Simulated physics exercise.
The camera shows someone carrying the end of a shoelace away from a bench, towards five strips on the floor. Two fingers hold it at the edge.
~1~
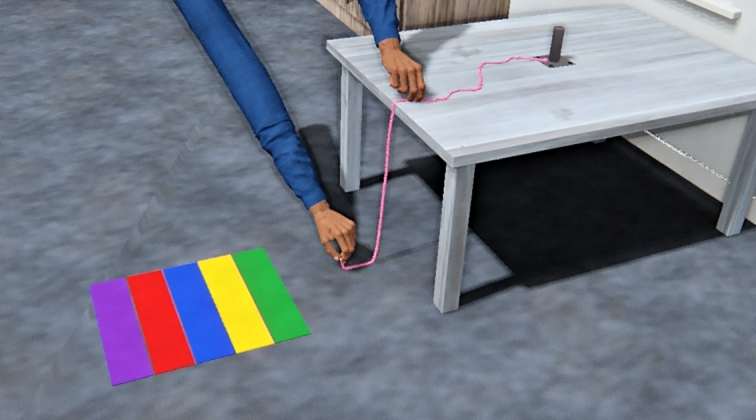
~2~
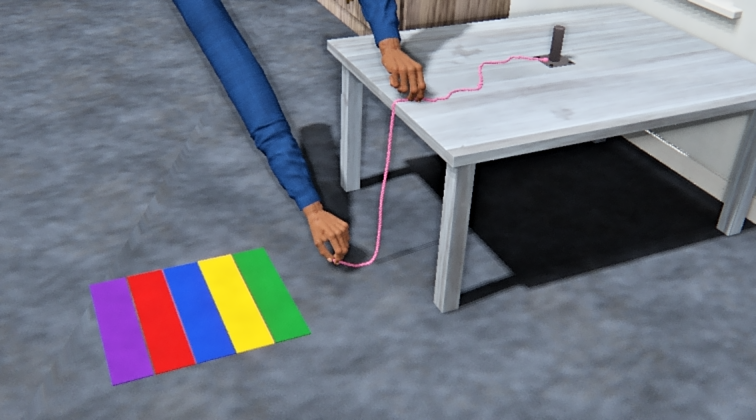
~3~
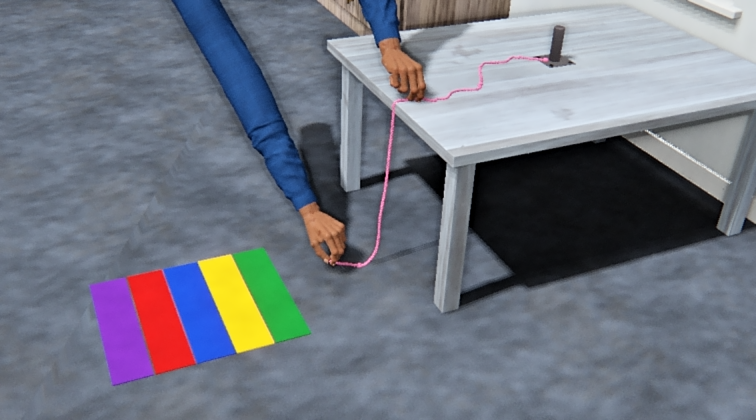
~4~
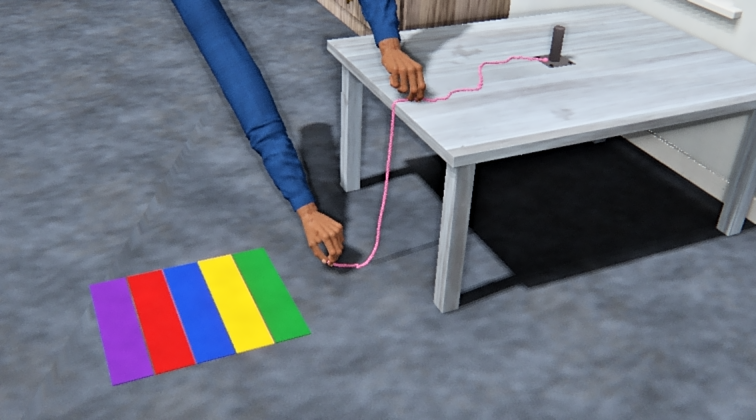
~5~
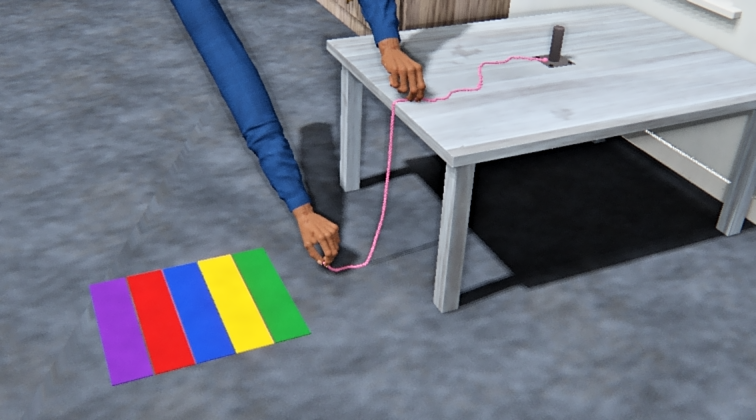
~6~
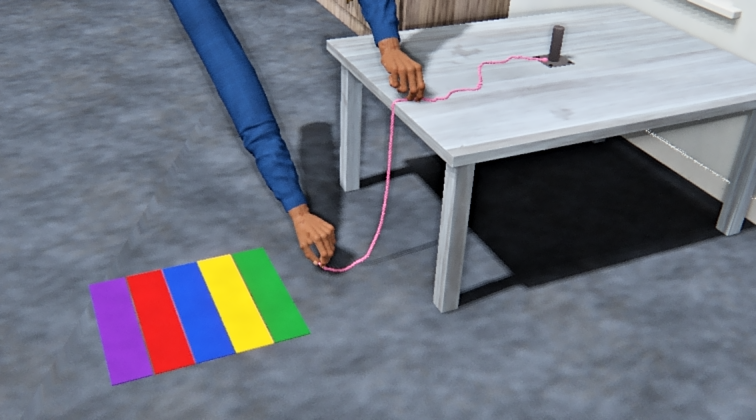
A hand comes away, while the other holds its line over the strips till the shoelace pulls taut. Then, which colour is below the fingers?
The red one is below them.
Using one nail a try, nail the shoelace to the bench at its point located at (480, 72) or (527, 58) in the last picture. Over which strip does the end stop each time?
Expected strip, first: Blue; second: Red.
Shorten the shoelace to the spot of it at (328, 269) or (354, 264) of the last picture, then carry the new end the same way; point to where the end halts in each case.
It would end up close to (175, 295), then close to (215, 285).
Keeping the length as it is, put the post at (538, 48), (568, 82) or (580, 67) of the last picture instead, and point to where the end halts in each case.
In order, the pixels are (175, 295), (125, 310) and (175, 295).
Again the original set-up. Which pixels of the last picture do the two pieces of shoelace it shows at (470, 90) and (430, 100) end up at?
Near (421, 91) and (374, 116).
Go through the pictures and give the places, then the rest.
End (341, 259); green (284, 321); yellow (247, 330); blue (209, 340); red (169, 350); purple (128, 360), in the first frame.
End (334, 260); shoelace through (518, 58) (480, 74) (451, 93) (394, 110) (384, 184) (378, 246), in the second frame.
End (330, 261), in the third frame.
End (328, 262); shoelace through (518, 58) (480, 74) (451, 93) (394, 110) (386, 184) (376, 246), in the fourth frame.
End (324, 263), in the fifth frame.
End (320, 263); shoelace through (518, 58) (480, 74) (450, 93) (393, 110) (388, 183) (372, 246), in the sixth frame.
Early on, end near (218, 287); over yellow.
Midway, end near (177, 296); over blue.
At the end of the slack, end near (154, 301); over red. The red one.
